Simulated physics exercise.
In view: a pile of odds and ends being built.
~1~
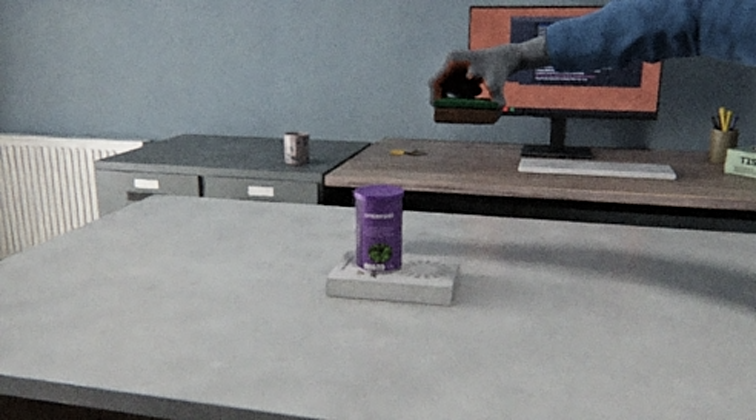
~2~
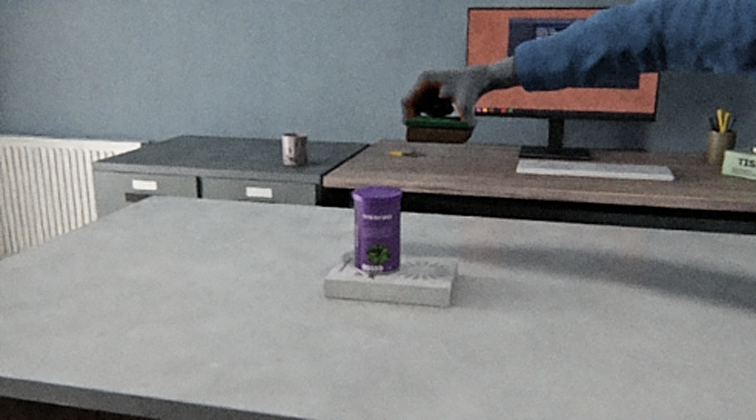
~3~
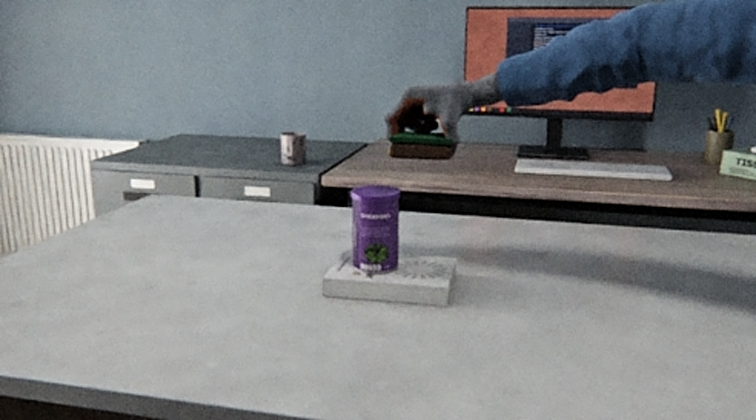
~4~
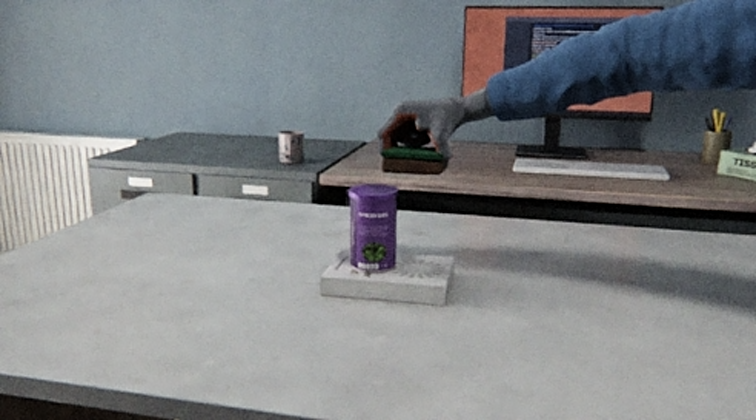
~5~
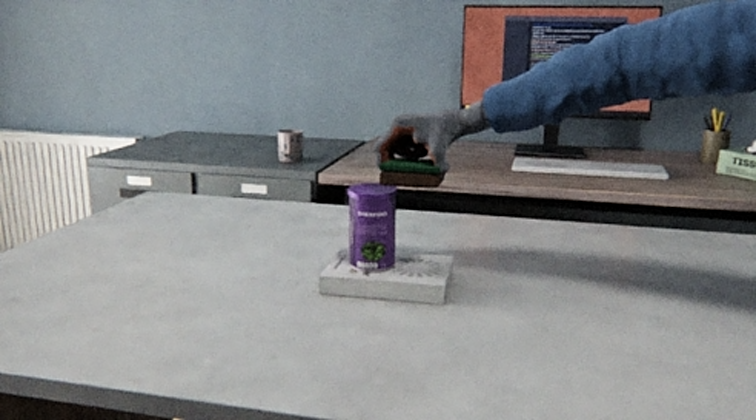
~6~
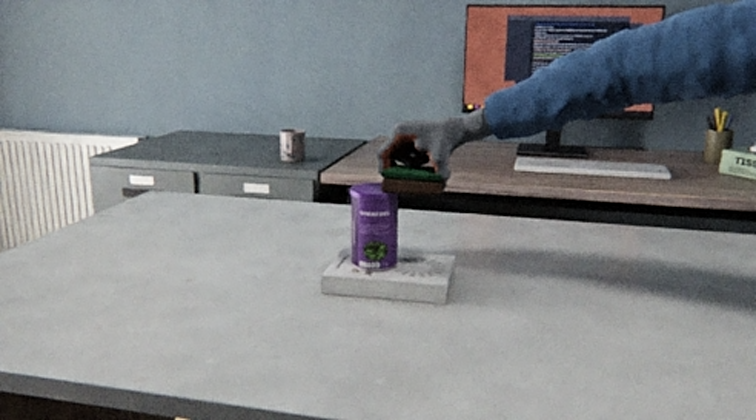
In a room with blue-grey walls, a pale grey table is seen from its front edge, slightly above its surface, by a nearly still camera. A purple canister stands on a white book, with a small cup on the dark cabinet behind to the left and a monitor and keyboard to the right. From the right, a blue-sleeved arm moves a green-and-brown sponge leftward and down, then slows just above the canister.
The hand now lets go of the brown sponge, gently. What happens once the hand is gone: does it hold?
Here the pile loses its balance.
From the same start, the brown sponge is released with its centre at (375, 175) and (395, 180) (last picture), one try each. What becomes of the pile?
First try: It keeps its balance; second try: It keeps its balance.
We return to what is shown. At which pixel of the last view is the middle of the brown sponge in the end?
At about (422, 241).
Then, 0.50 s on from there, brown sponge now fallen.
Then, 1.00 s on from there, nothing new.
In the end, fallen, brown sponge; the other 2 unmoved. At the end, from the last picture's camera, brown sponge near (422, 241). The pile comes apart.
